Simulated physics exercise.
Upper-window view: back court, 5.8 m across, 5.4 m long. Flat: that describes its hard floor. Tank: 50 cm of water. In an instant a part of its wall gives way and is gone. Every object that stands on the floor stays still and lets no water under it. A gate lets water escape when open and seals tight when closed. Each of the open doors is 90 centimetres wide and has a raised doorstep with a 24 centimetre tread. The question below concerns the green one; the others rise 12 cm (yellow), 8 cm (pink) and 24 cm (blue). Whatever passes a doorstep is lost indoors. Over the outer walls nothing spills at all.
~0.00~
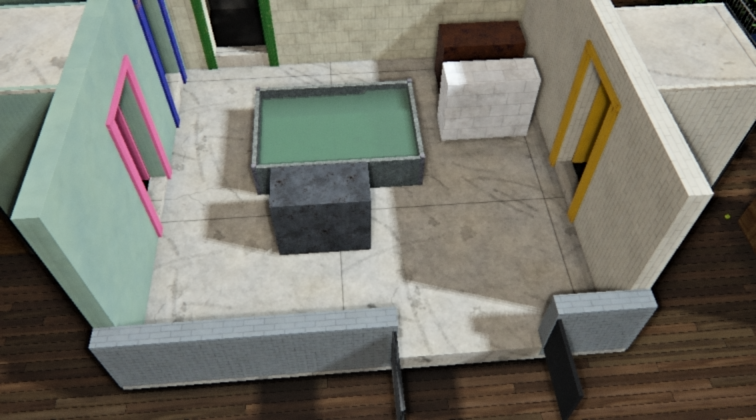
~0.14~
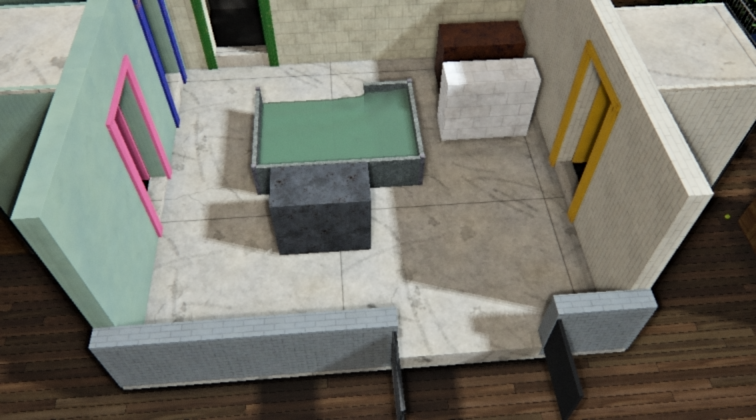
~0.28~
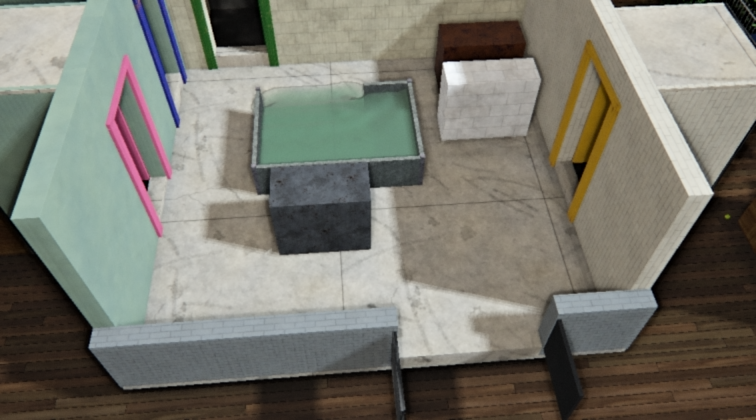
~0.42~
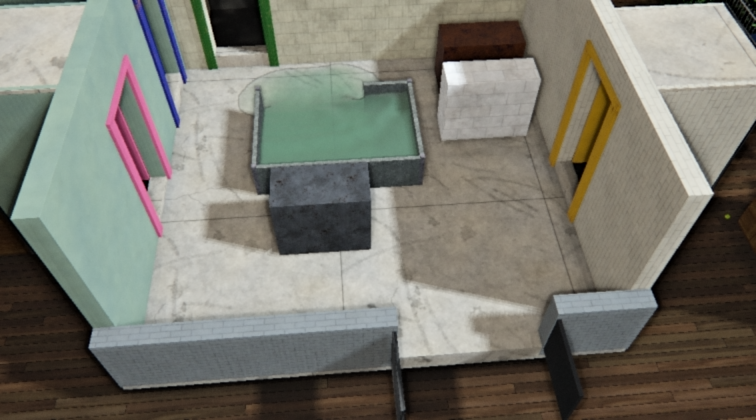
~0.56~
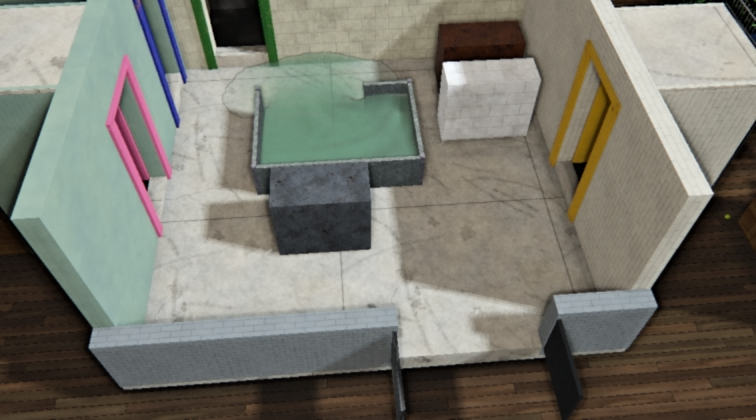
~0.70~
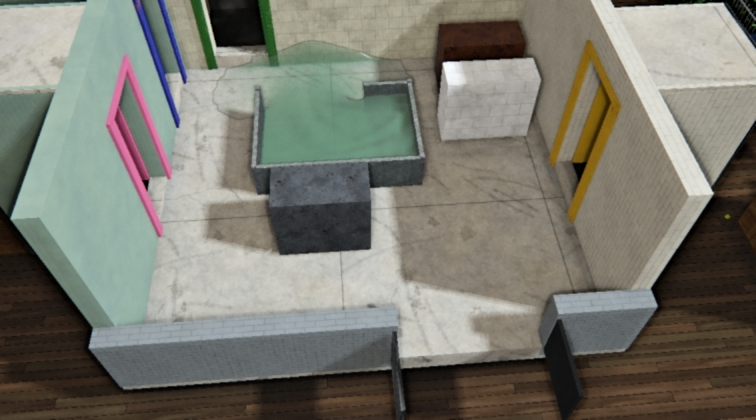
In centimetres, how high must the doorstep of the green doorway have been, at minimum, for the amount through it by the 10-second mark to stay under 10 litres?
It must have been at least 22 cm high.
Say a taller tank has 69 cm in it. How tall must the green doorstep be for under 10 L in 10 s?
A step of about 32 cm does it.
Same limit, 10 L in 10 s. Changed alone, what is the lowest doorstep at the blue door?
I'd raise blue to close to 27 cm.
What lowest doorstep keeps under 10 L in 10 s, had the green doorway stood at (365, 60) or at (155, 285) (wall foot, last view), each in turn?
23 and 8.0 cm.
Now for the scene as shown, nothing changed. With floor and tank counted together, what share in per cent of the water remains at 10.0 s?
Roughly 92 percent of the water remains.
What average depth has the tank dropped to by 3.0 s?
I'd put it at some 17 centimetres on average.
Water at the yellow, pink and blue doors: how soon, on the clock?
Arrives: Yellow 3.4 s / pink 2.4 s / blue 1.6 s.
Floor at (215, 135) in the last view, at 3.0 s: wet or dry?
At that moment it's submerged.
After 1.4 s water covers 15 % of the floor, deepest (38 cm) near (301, 70); 24 cm at the green door, 0 litres in over its 25 cm doorstep.
After 3.0 s water covers 45 % of the floor, deepest (28 cm) near (186, 75); 20 cm at the green door, 3 litres in over its 25 cm doorstep.
After 10.0 s water covers 95 % of the floor, deepest (9 cm) near (565, 243); 6 cm at the green door, 4 litres in over its 25 cm doorstep.
At the green door as built, the water arrived by 0.7 s and peaked near 26 cm at 1.6 s.
With a doorstep of 18 cm, 28 litres would have come in within the 10 s; with 24.5 cm, 5 litres. So under 10 litres takes about 22 cm.
